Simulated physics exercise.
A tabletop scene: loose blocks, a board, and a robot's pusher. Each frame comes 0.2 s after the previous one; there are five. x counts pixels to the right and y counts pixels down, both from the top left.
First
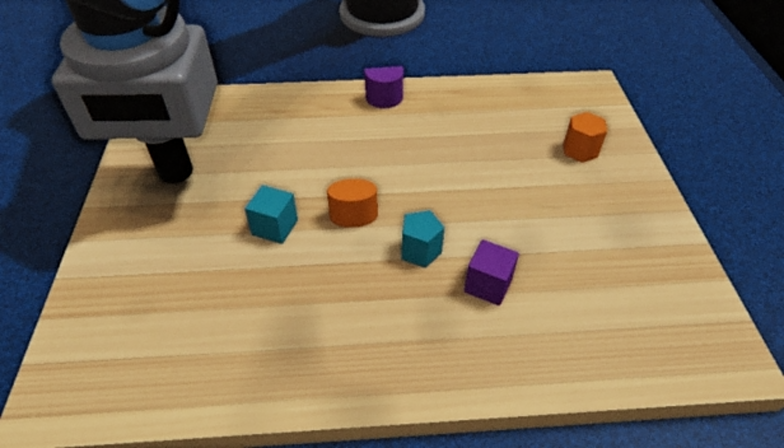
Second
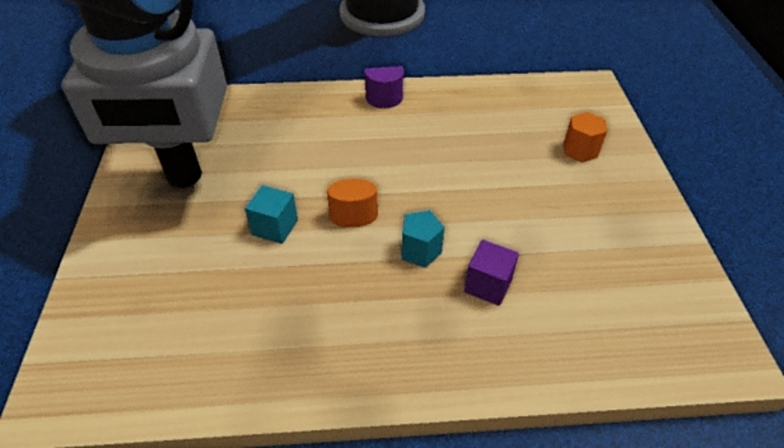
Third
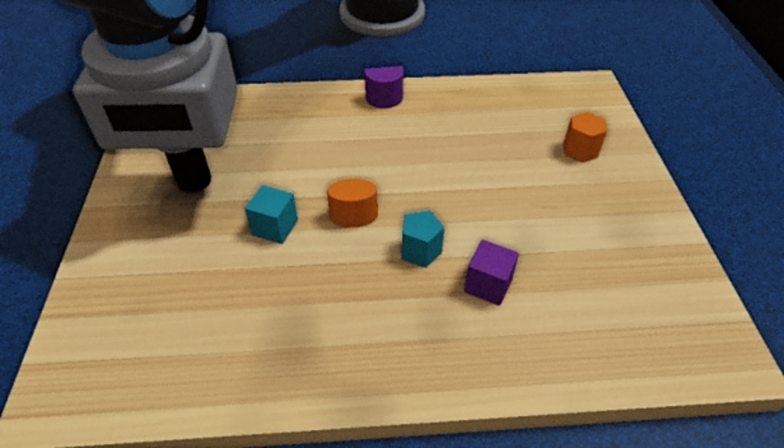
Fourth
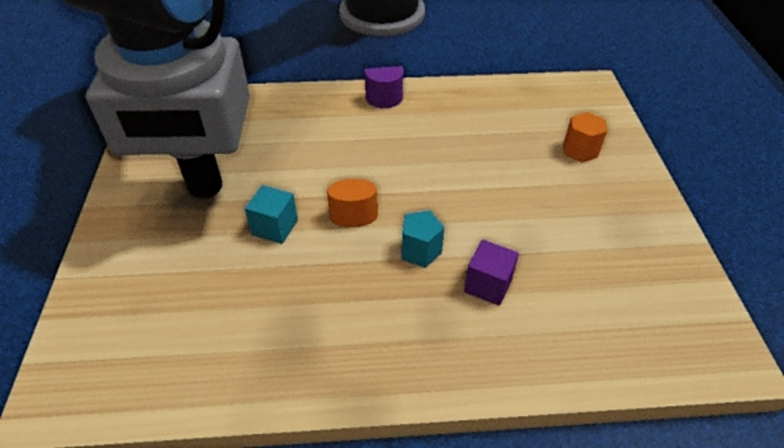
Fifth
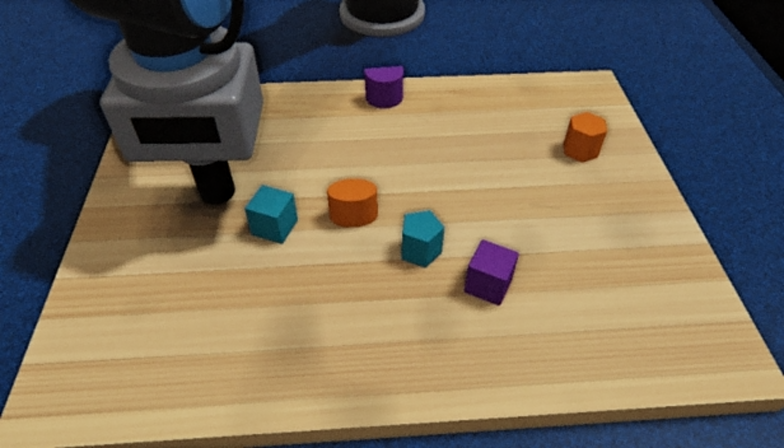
At first, a gray robot arm with a black pusher stands at the upper left of a wooden board scattered with turquoise, orange and purple blocks. The pusher then moves a short way right and slightly down, drawing close to the turquoise four-sided block, while all the blocks stay still.
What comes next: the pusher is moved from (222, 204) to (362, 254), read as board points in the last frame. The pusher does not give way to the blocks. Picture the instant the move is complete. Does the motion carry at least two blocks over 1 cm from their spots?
Final answer: No.
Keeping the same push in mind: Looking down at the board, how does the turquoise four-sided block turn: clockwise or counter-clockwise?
Looking down: Clockwise.
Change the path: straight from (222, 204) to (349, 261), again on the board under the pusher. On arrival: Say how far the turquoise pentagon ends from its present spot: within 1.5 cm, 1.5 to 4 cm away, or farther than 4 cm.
Once the path ends, it will sit under 1.5 cm from where it is now.
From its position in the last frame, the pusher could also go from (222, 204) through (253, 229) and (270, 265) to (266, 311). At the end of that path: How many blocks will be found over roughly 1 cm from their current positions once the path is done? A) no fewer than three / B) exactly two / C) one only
C
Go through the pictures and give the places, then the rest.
The first frame shows lower end of the pusher (177, 173), tops of blocks, turquoise four-sided block (269, 200), orange elliptical block (352, 189).
The second frame shows pusher (185, 178), blocks as before.
The third frame shows pusher (195, 182), blocks as before.
The fourth frame shows pusher (206, 188), blocks as before.
The fifth frame shows pusher (218, 194), turquoise four-sided block (269, 200), orange elliptical block (352, 189).
On the path given first. One third of the way, pusher (264, 211); turquoise four-sided block (288, 210), turned 10° clockwise.
Two thirds of the way, pusher (311, 227); turquoise four-sided block (331, 234), turned 40° clockwise.
At the end, pusher (362, 244); turquoise four-sided block (365, 258), turned 70° clockwise; orange elliptical block not moved.
